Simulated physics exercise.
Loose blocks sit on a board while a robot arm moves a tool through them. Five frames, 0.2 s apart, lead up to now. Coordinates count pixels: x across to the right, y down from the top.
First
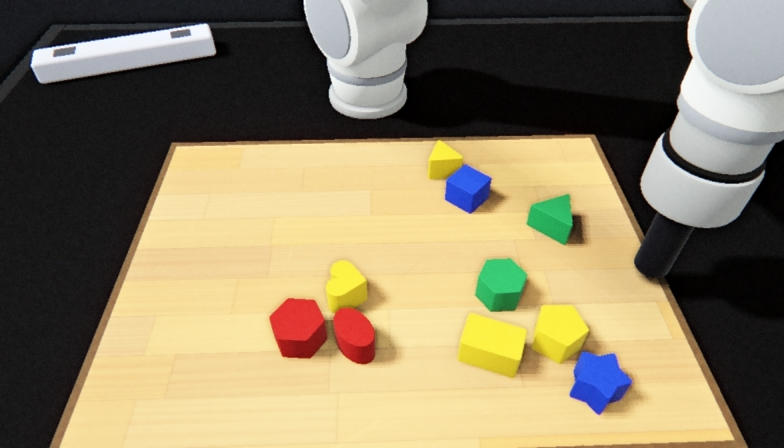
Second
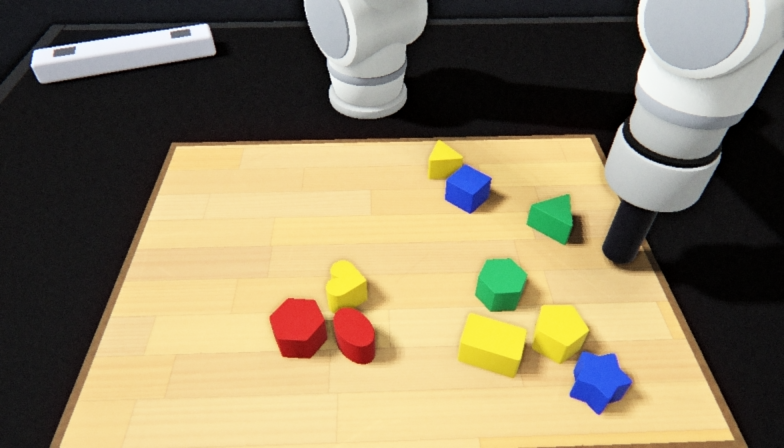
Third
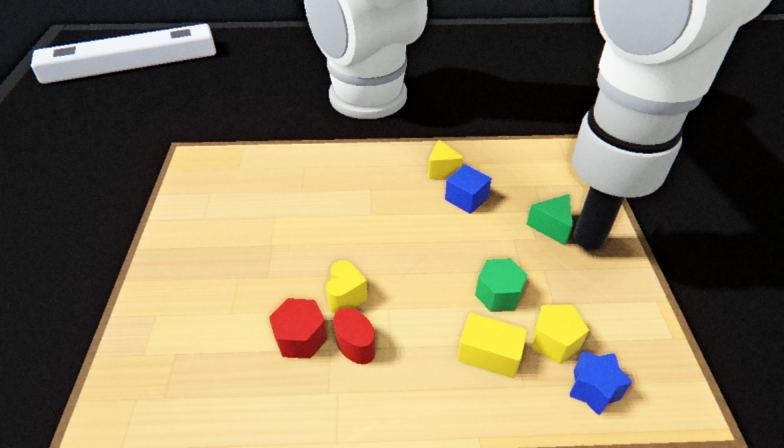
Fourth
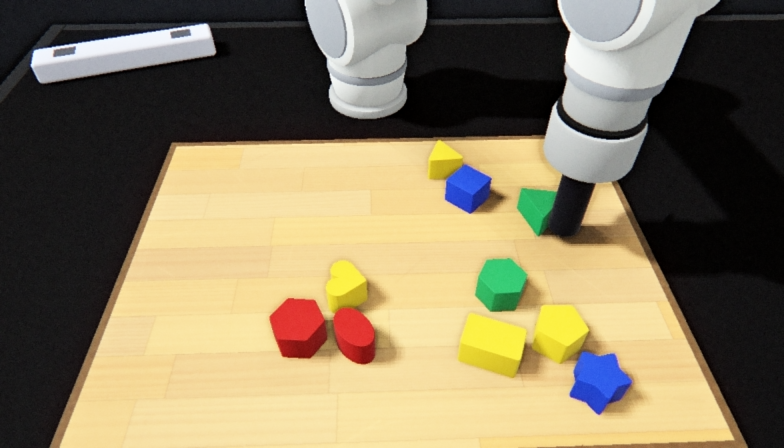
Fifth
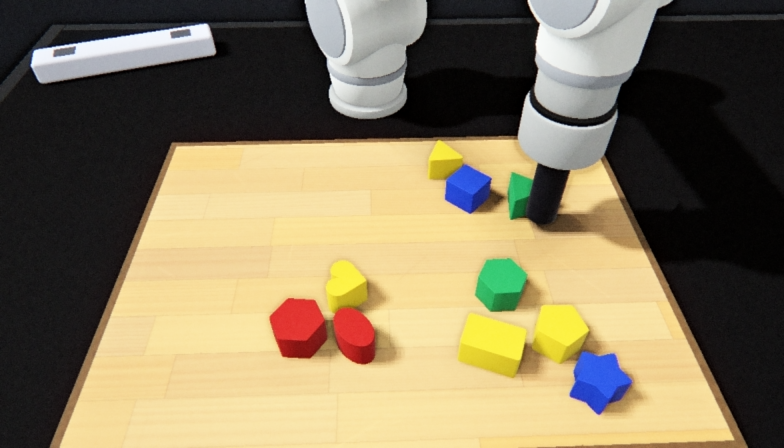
Robot arm moving a black tool in from the right edge of a wooden board, pushing a green triangular block up and left.
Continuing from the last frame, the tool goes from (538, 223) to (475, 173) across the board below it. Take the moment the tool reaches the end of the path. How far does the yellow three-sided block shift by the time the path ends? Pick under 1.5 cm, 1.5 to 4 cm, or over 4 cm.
That block covers short of 1.5 cm.
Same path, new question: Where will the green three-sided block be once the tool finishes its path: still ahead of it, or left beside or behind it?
Still leading.
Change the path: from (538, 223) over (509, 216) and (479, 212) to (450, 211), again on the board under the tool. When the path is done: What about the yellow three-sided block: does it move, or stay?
Its place stays the same.
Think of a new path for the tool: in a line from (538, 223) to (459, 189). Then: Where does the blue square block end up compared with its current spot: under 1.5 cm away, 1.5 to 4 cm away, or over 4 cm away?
It ends over 4 cm away.
The first path, step by step. One third of the way, tool (517, 197); green three-sided block (506, 168).
Two thirds of the way, tool (496, 180); blue square block (460, 176), turned 35° anticlockwise; green three-sided block (483, 153), turned 15° anticlockwise.
At the end, tool (476, 165); yellow three-sided block unmoved; blue square block (460, 176), turned 35° anticlockwise; green three-sided block (469, 138).
